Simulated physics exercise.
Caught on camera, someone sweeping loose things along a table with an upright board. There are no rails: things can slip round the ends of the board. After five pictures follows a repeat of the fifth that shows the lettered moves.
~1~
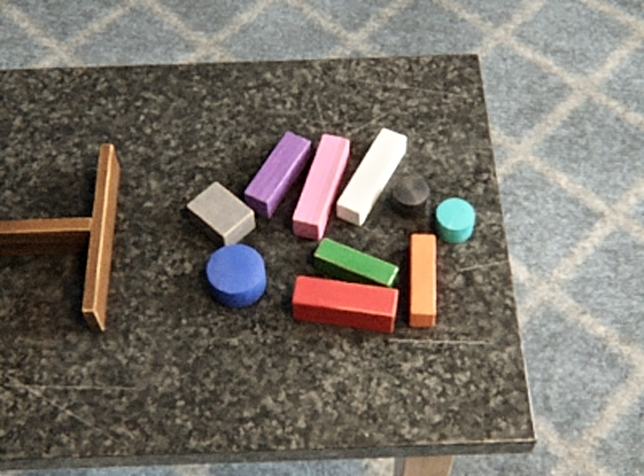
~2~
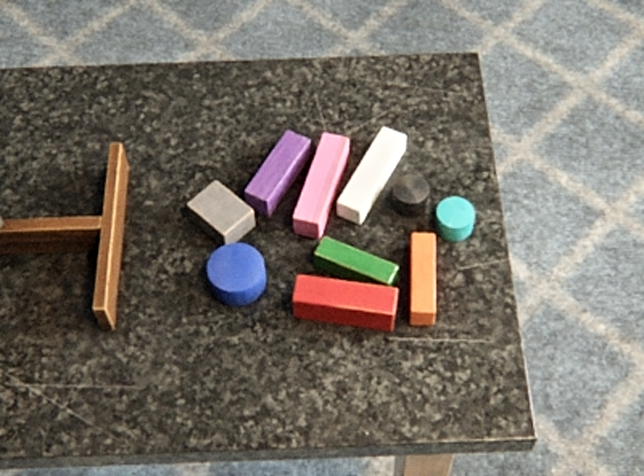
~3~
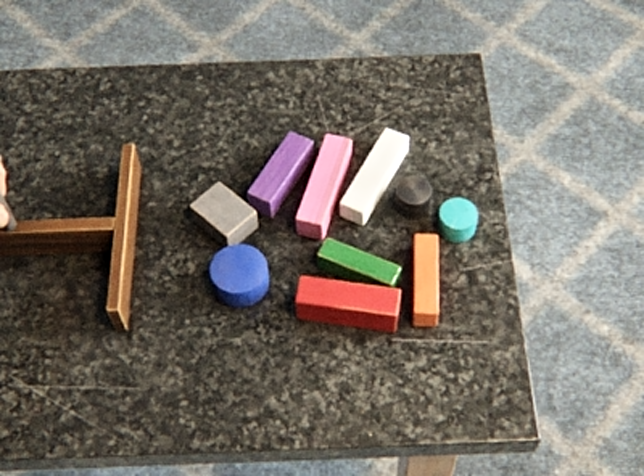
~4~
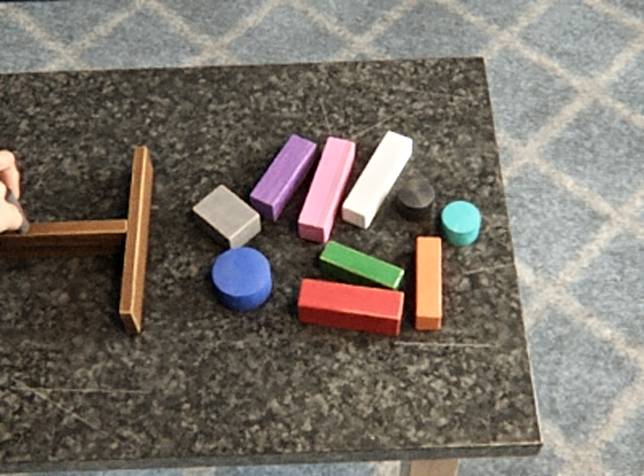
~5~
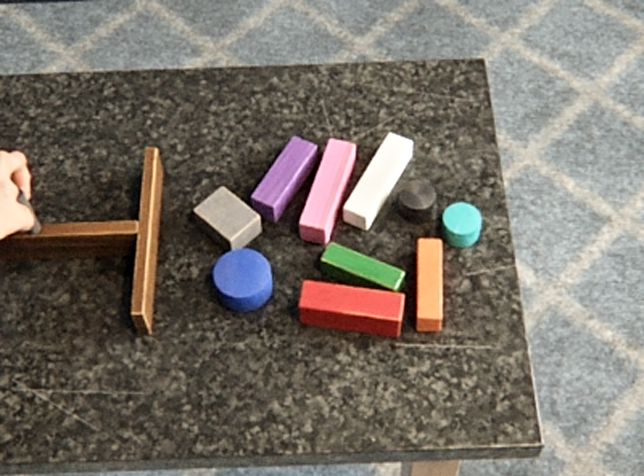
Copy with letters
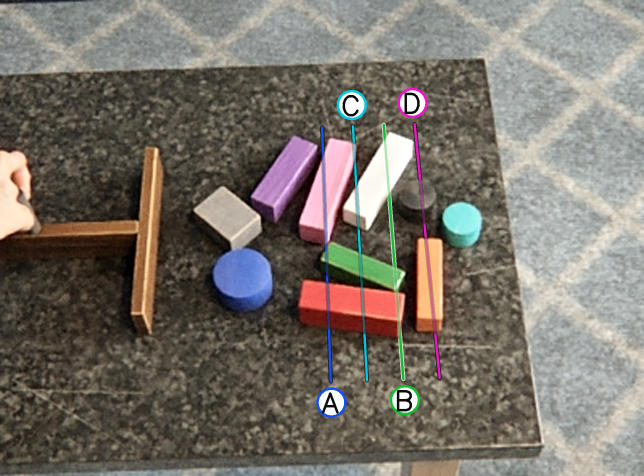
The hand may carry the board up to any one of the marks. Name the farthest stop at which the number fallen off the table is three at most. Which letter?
Up to line D.
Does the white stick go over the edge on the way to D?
By then, no.
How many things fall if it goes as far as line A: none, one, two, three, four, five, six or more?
In all, none.
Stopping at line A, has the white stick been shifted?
Yes.
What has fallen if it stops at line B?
The black tin goes over.
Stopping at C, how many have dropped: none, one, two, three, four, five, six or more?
The count is none.
On the marked copy, A at (326, 244); B at (393, 242); C at (359, 243); D at (426, 241).
Taking D. A third of the way, board (245, 222); purple bar (309, 172); blue tin (282, 281).
Two thirds of the way, board (346, 219); black tin (485, 175); orange bar (448, 286).
When it is over, board (423, 216); black tin over the edge; orange bar (522, 300); one fallen.
As for the rest, A is within the limit but short; B is within the limit but short; C is within the limit but short.
